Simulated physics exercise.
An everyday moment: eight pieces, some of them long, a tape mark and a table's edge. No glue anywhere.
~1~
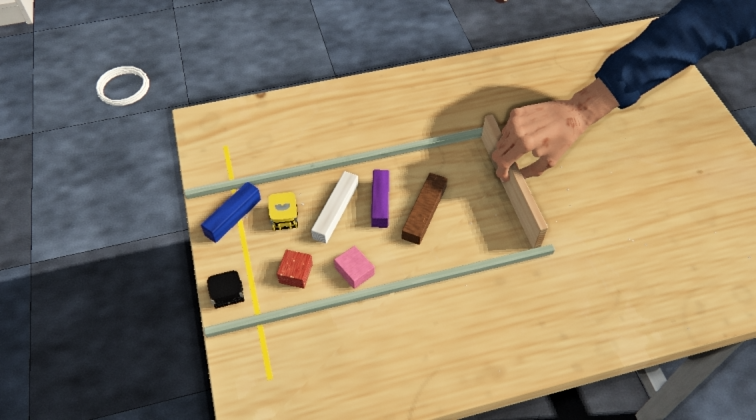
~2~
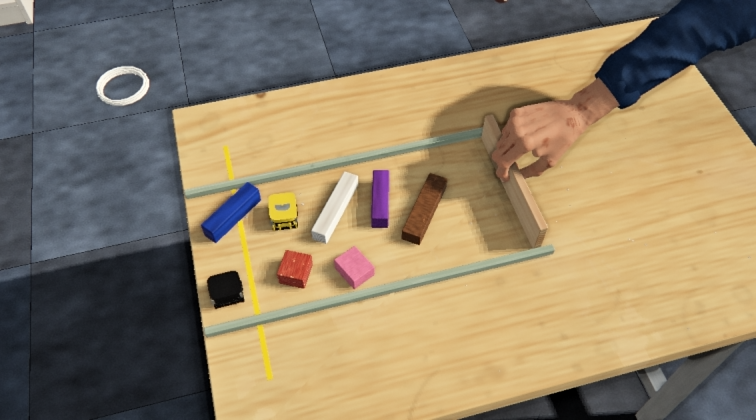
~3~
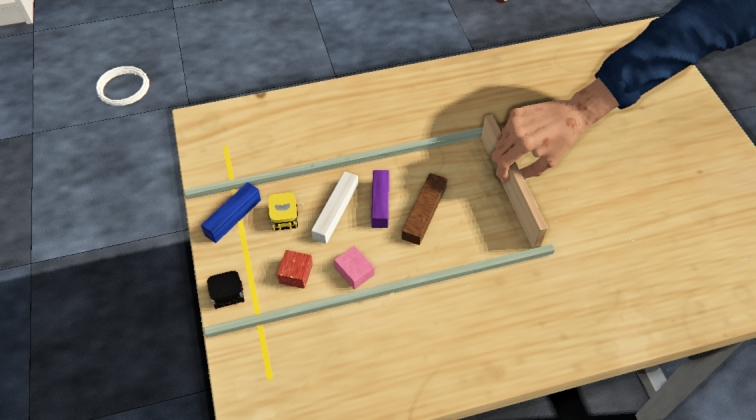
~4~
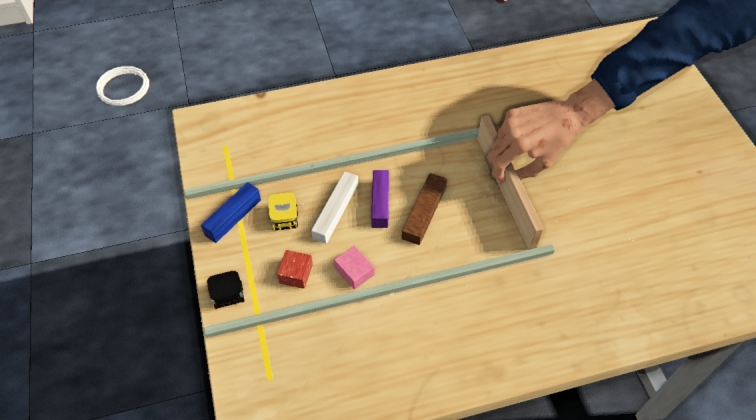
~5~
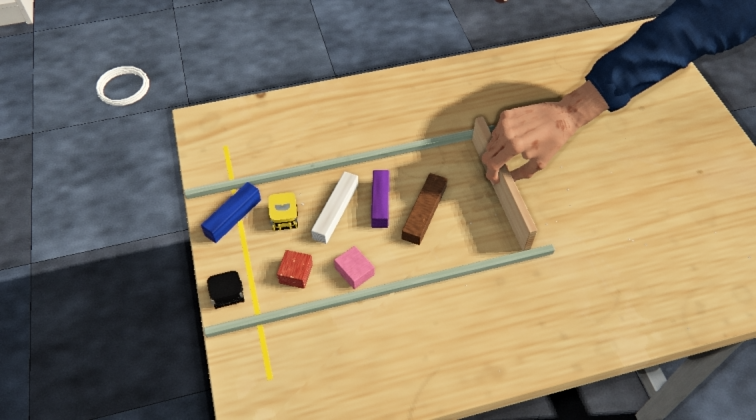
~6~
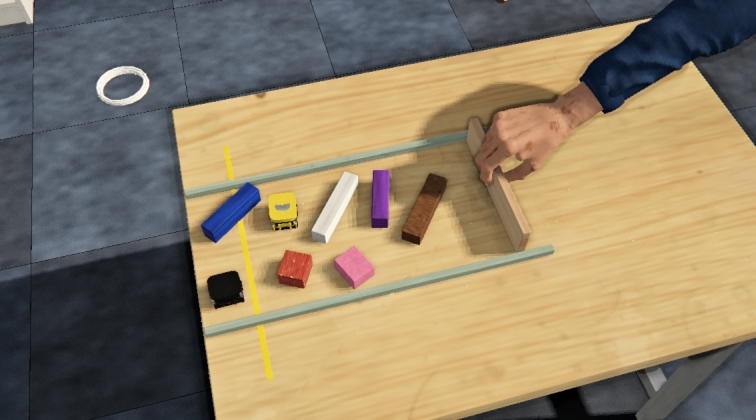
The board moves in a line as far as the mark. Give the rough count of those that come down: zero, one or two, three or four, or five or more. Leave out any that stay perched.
The number that fall off is three or four.
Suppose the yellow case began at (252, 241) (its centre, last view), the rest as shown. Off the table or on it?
It tumbles off.
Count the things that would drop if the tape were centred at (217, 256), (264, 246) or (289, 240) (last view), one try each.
The counts: 6, 1 and 0.
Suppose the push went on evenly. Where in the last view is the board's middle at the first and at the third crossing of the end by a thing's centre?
Its middle is around (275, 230) and later (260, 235).
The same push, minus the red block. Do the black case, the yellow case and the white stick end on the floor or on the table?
The black case remains up, the yellow case goes over, the white stick stays on.
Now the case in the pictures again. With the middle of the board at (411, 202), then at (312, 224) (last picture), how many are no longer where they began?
The counts are 2 and 7.
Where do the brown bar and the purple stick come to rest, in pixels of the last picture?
The brown bar stops around (236, 253); the purple stick around (212, 231).
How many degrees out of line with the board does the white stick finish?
Near 0 degrees.
Soon after, none off yet; black case at rest near (226, 290); blue stick at rest near (232, 212); red block at rest near (295, 269).
At rest, the number that fall off is three or four; fallen, yellow case, blue stick and black case.
